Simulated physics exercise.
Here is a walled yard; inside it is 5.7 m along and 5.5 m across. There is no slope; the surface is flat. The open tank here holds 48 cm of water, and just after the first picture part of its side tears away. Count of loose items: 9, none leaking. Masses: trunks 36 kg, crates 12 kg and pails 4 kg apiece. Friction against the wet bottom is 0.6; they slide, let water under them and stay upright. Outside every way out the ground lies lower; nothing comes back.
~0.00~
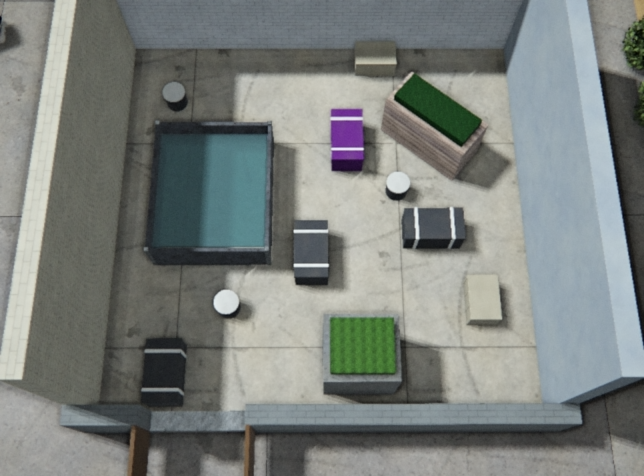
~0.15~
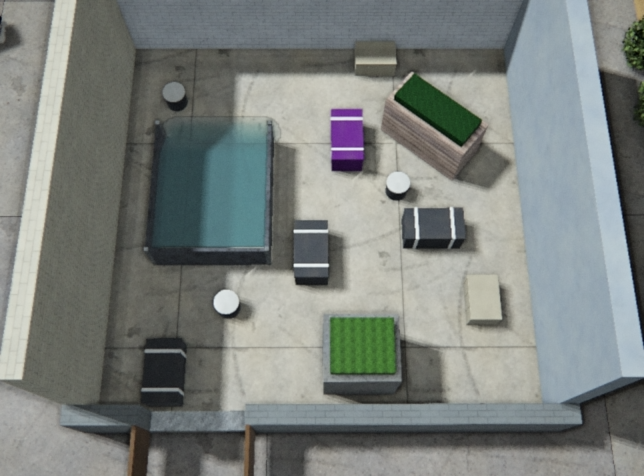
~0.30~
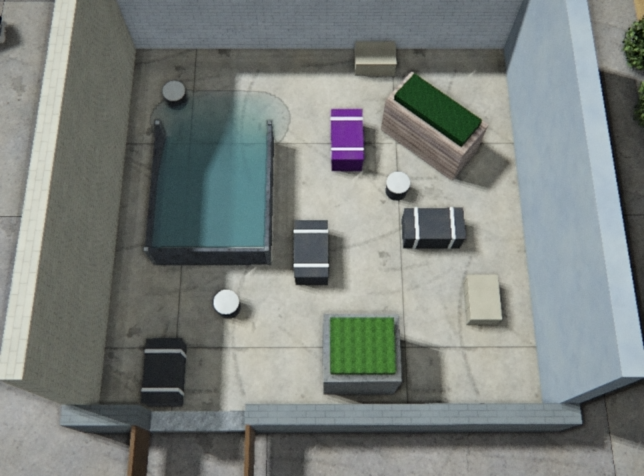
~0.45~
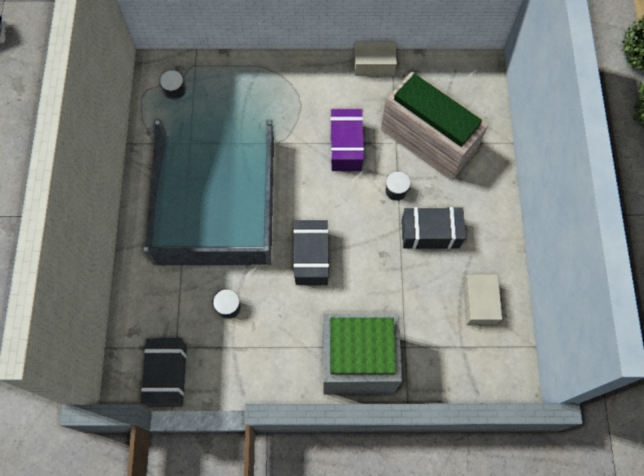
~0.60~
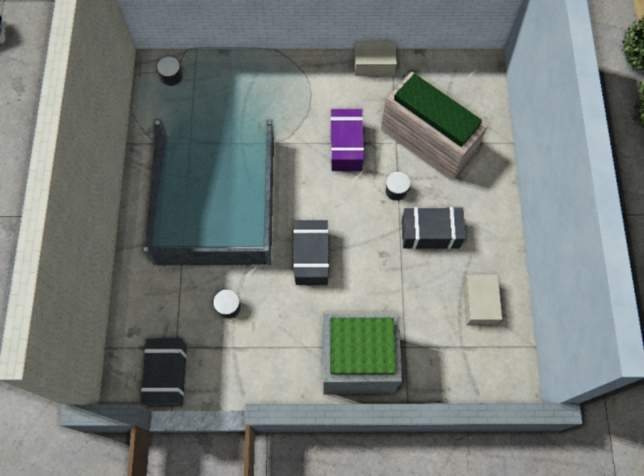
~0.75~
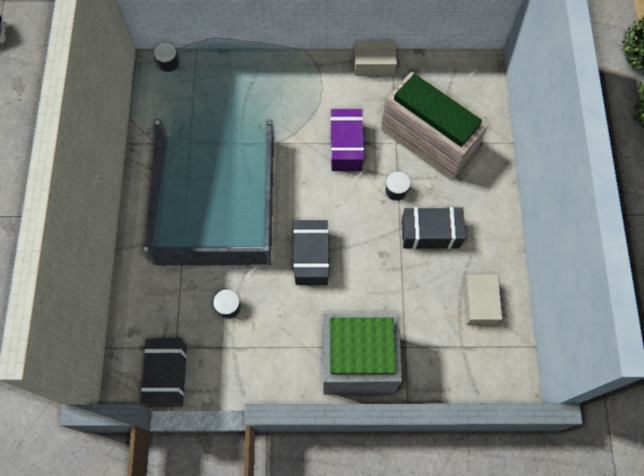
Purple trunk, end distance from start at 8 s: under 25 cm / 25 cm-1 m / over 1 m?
Under 25 cm.
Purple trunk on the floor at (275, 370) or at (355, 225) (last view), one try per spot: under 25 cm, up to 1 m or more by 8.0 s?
Spot one - it barely budges; spot two - it barely budges.
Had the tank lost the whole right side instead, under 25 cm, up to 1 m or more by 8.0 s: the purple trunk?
Well, the purple trunk scoots a modest distance.
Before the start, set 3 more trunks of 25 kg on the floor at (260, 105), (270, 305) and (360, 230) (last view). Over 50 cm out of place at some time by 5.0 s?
In order: Above it, below it, below it.
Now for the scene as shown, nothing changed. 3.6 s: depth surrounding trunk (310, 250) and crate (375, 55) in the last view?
Roughly 0 and 7 cm.
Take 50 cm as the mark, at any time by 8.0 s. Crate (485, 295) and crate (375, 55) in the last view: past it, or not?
First one stayed inside, second one went too far.
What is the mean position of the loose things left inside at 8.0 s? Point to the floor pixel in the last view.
Roughly at (340, 258).
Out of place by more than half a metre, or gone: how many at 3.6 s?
2.
After 1.6 s the purple trunk is near (347, 134), 0.0 m from its start, aground; 0 of 9 are out; 1 afloat.
After 3.6 s the purple trunk is near (347, 134), 0.0 m from its start, aground; 0 of 9 are out; 1 afloat.
After 5.6 s the purple trunk is near (347, 134), 0.0 m from its start, aground; 0 of 9 are out; 2 afloat.
After 8.0 s the purple trunk is near (347, 134), 0.0 m from its start, aground; 0 of 9 are out; 0 afloat.
